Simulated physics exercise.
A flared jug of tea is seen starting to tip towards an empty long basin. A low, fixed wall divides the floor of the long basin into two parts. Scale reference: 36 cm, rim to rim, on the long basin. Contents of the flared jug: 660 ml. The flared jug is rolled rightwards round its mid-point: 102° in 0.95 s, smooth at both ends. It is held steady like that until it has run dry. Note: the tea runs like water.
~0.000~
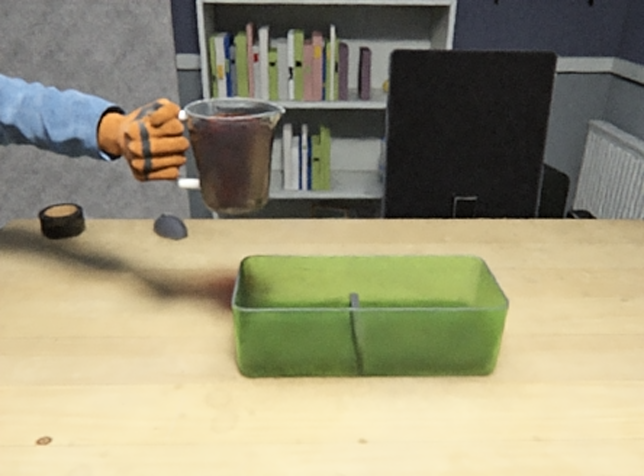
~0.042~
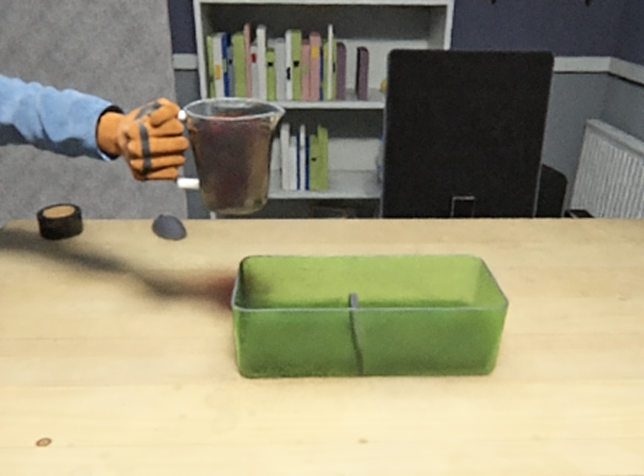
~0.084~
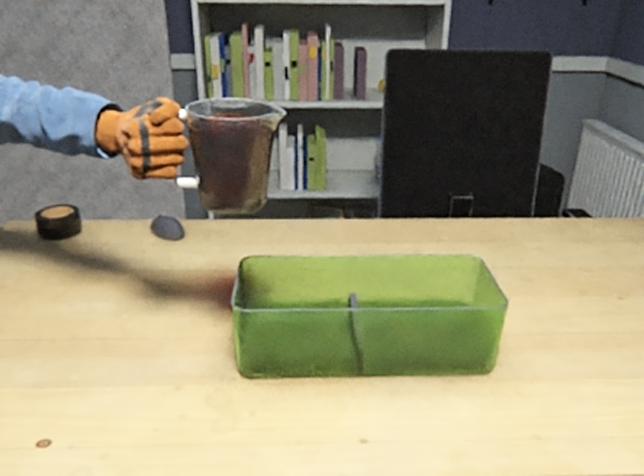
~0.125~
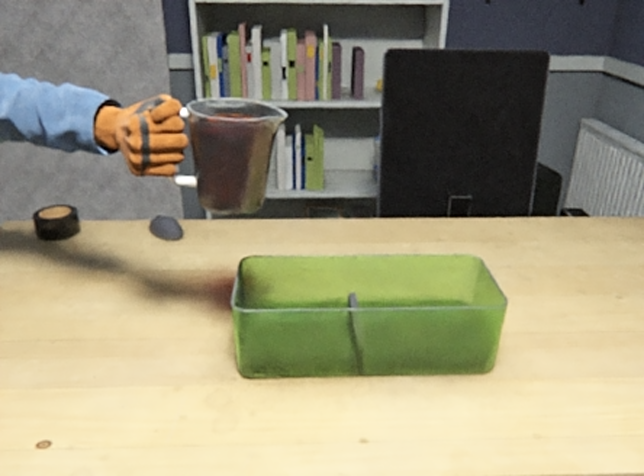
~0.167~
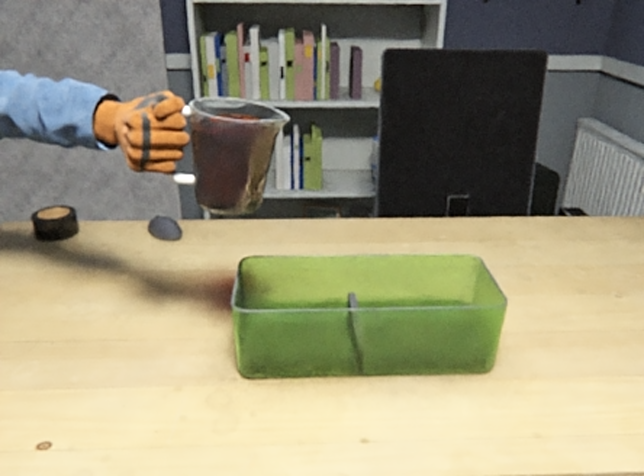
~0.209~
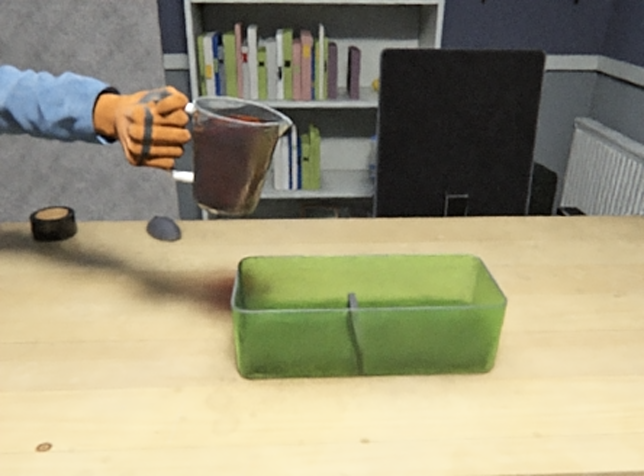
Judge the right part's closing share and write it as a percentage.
I would judge it at 26 per cent.
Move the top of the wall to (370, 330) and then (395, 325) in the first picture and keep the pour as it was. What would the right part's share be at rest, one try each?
The first try gives 15 percent and the second 10 percent.
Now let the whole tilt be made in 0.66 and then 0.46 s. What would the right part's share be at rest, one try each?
15 then 20 %.
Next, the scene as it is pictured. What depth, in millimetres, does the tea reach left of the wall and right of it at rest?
On the left it stands about 20 mm, on the right about 6 mm.
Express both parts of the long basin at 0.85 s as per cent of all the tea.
26 per cent left and 22 right, roughly.
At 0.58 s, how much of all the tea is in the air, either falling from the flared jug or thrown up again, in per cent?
Roughly 20 percent.
By 0.58 s the tilt is 69° and 78 per cent is still to pour, 2 is left of the wall and 0 right of it.
By 0.85 s the tilt is 99° and 26 per cent is still to pour, 27 is left of the wall and 21 right of it.
By 1.14 s the tilt is 102° and 2 per cent is still to pour, 66 is left of the wall and 24 right of it.
By 1.45 s the tilt is 102° and 0 per cent is still to pour, 72 is left of the wall and 25 right of it.
At rest 72 per cent lies left of the wall, 26 right of it and 3 outside.
